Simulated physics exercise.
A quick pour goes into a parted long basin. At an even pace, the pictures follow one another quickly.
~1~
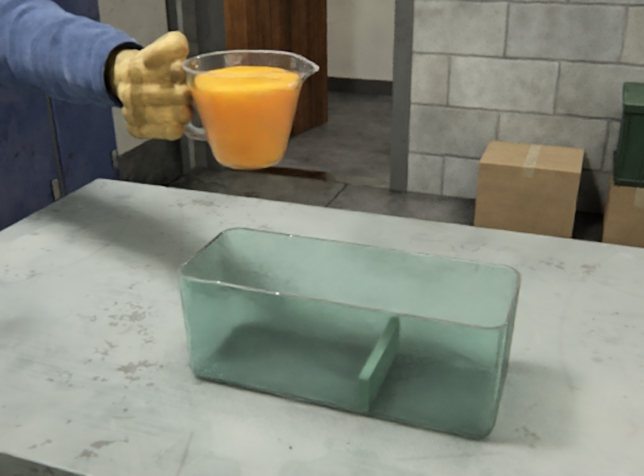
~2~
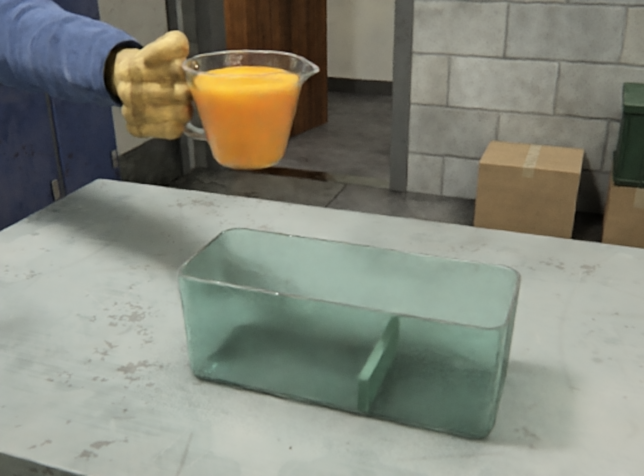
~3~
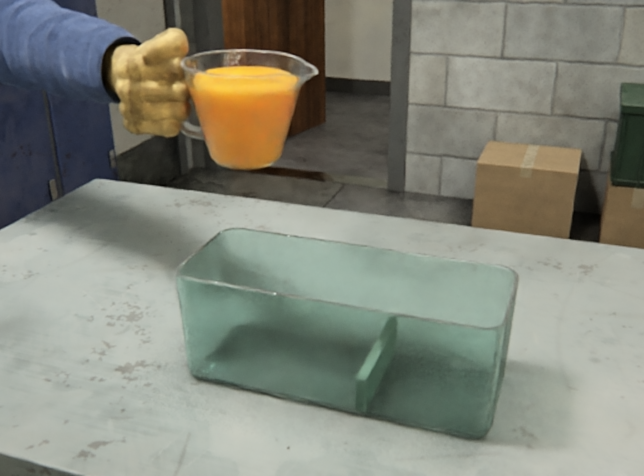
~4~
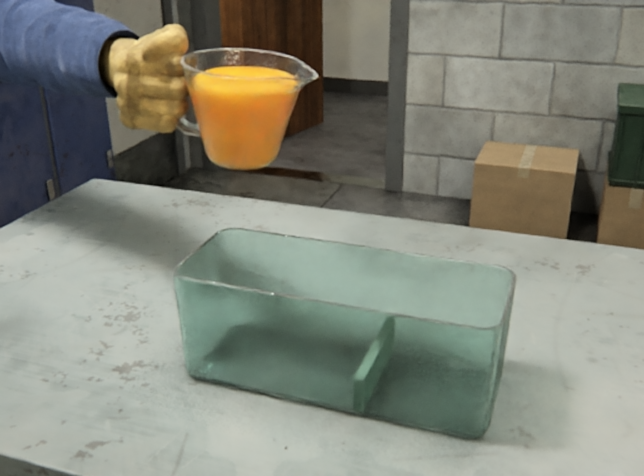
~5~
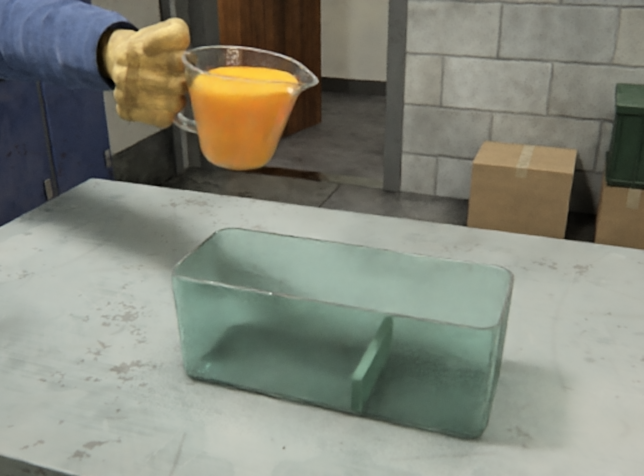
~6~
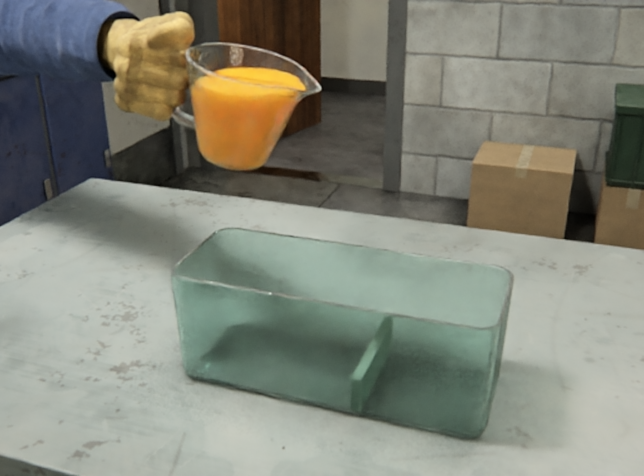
At first, a hand in a yellow glove holds a clear jug of orange liquid level above a long, greenish glass basin with a low divider inside. The hand then gradually tilts the jug slightly to the right, lowering its spout, while the liquid stays inside and the basin remains empty.
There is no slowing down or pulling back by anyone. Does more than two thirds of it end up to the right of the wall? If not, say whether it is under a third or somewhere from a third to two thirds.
No, a third to two thirds does.
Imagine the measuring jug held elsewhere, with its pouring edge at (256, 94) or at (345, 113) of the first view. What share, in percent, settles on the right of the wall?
You'd get around 5 per cent and then around 75 per cent.
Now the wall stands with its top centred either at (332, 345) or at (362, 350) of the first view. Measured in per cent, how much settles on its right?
In turn some 90 and 75 in a hundred.
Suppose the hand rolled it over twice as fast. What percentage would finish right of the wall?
About 30 per cent would end up there.
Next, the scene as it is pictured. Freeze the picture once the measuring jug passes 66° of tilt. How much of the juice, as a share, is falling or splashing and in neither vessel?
Close to 25 in a hundred.
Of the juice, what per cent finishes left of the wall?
I'd put it near 55 per cent.
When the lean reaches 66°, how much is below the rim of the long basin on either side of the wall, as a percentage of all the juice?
Split is about 0 % to the left and 10 % to the right.
A moment on, the measuring jug is tipped part way and 62 per cent is still to pour, 2 is left of the wall and 9 right of it.
Next, the measuring jug is tipped on its side and 11 per cent is still to pour, 29 is left of the wall and 44 right of it.
Then the measuring jug is tipped on its side and 0 per cent is still to pour, 53 is left of the wall and 45 right of it.
Later the measuring jug is tipped on its side and 0 per cent is still to pour, 53 is left of the wall and 46 right of it.
Finally, 53 per cent lies left of the wall, 46 right of it and 1 outside.
